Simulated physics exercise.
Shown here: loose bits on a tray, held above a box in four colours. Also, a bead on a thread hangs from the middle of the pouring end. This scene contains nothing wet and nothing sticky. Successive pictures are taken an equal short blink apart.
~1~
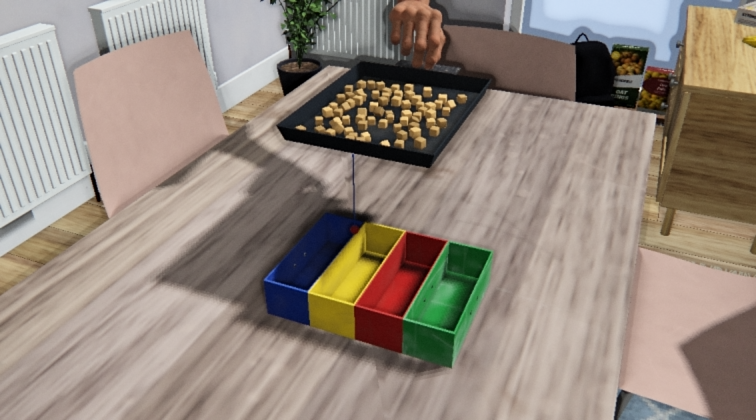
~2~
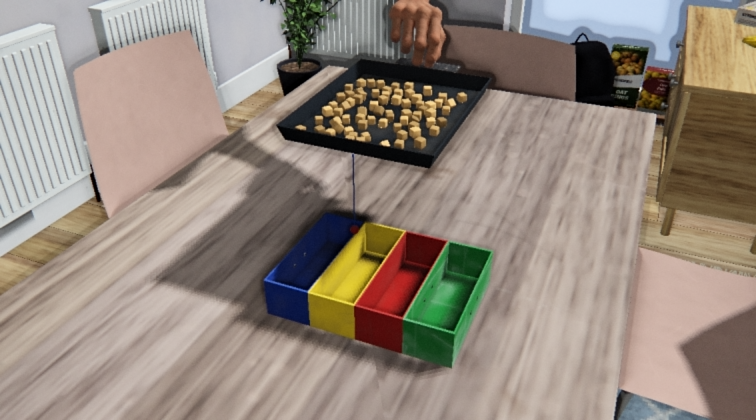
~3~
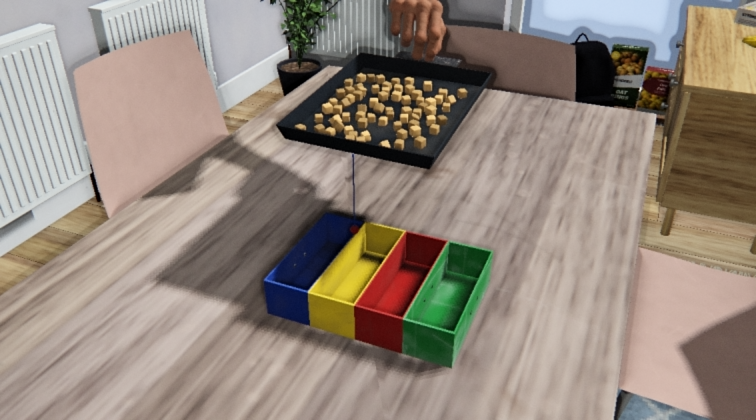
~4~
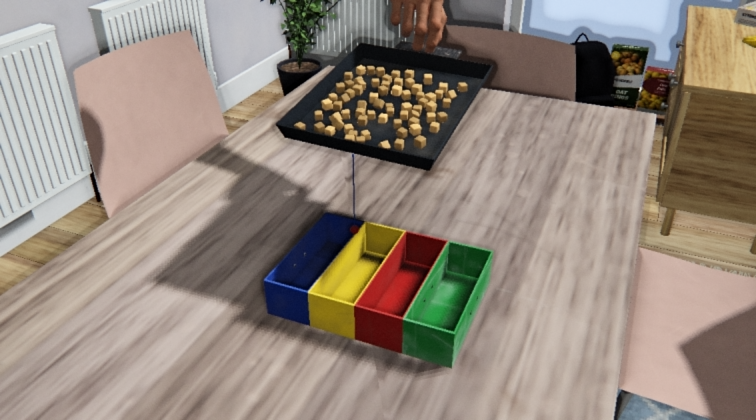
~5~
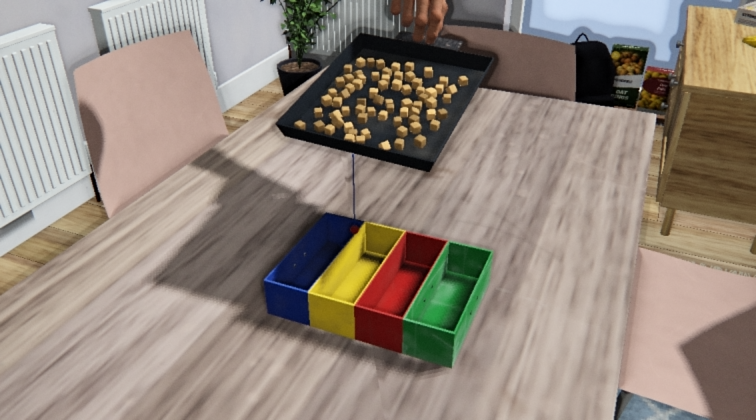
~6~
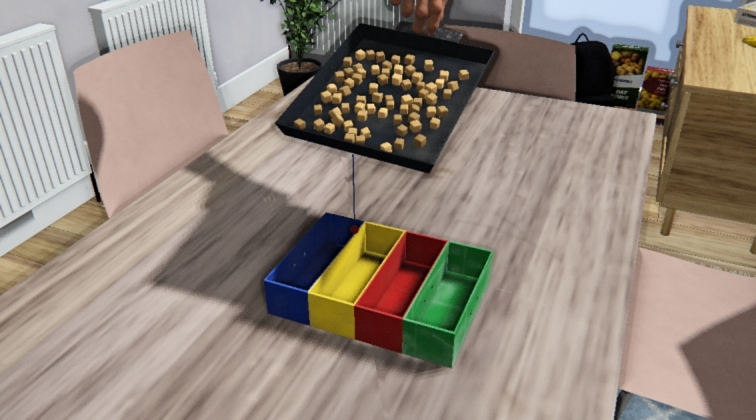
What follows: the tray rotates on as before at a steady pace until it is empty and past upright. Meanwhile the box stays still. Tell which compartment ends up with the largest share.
The red compartment ends up with the largest share.
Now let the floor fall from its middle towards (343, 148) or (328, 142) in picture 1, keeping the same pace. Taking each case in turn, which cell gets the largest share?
Try 1 - the blue one. Try 2 - that blue cell.
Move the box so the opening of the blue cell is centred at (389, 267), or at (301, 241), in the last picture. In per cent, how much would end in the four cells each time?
Near 70 and 100 percent respectively.
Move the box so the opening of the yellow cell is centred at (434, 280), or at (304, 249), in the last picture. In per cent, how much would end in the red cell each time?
About 0 per cent, then about 30 per cent.
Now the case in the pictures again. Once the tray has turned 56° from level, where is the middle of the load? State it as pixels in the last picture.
I'd put it at about (386, 131).
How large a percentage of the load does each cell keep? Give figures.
The blue cell gets about 10, the yellow cell about 20, the red cell about 50 and the green cell about 10.
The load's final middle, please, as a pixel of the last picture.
Once it all stops, the middle lies near (393, 301).
Shortly afterwards, tray tipped steeply; the whole lot on the tray.
Next, tray tipped right over; all but a few on the tray; only a few in the green cell; only a few falling or outside the box.
Some moments later, tray tipped past a quarter turn; near half in the red cell; near a quarter in the yellow cell; a little in the green cell; a little in the blue cell; only a few falling or outside the box.
In the end, tray tipped past a quarter turn; near half in the red cell; near a quarter in the yellow cell; a little in the green cell; a little in the blue cell; only a few outside the box.
